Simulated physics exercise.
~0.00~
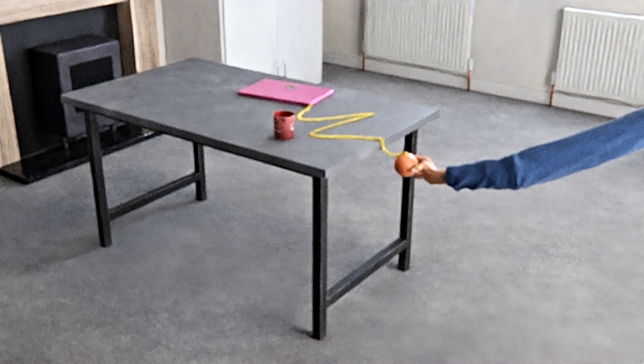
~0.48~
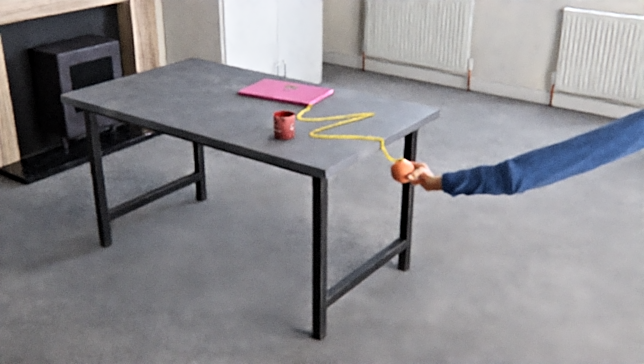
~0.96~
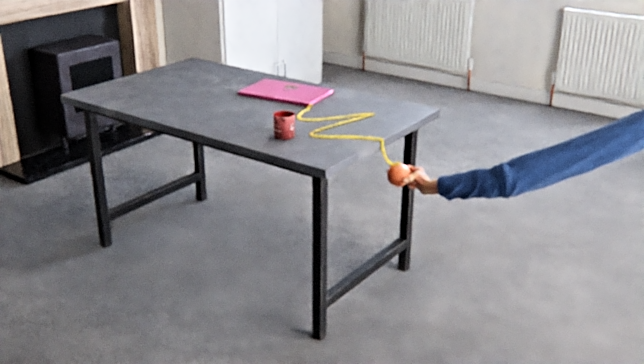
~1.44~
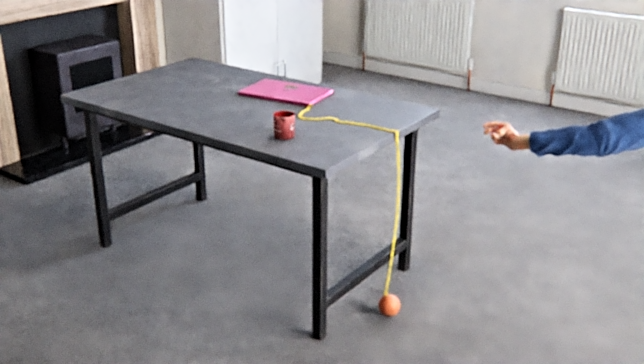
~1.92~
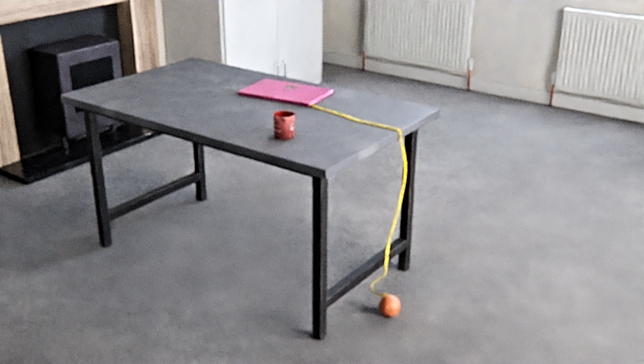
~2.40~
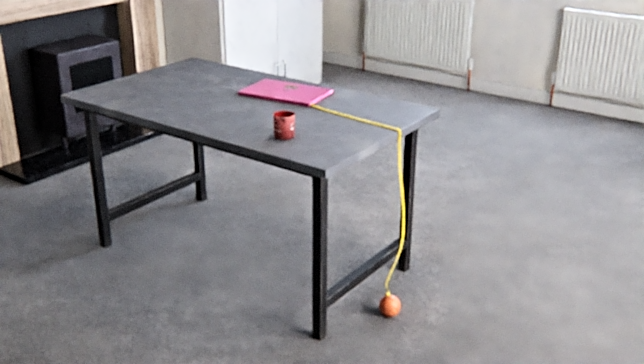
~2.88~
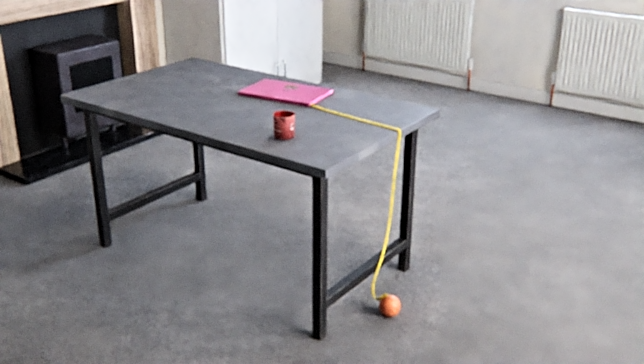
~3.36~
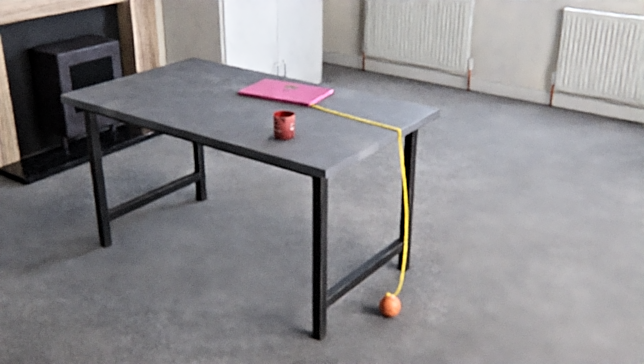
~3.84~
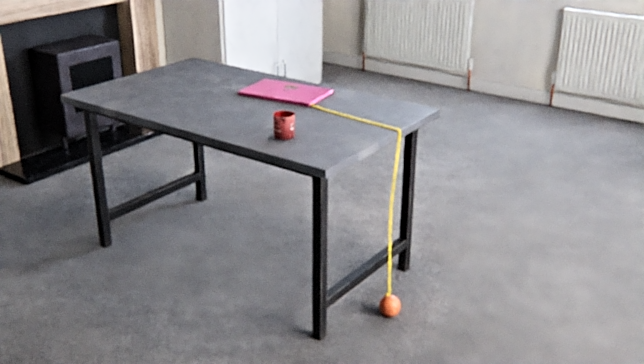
The clip opens on a grey table with a pink laptop and a red cup on top, while a blue-sleeved arm from the right holds an orange just off the near right edge. A yellow ribbon zigzags across the tabletop from the laptop to the orange. The hand lowers the orange slightly, then lets go and draws back. The orange drops to the floor, and the slack ribbon straightens across the table and over the edge. The hand leaves view, and the hanging ribbon sways slightly. The orange stays on the floor, with the laptop and cup still in place.
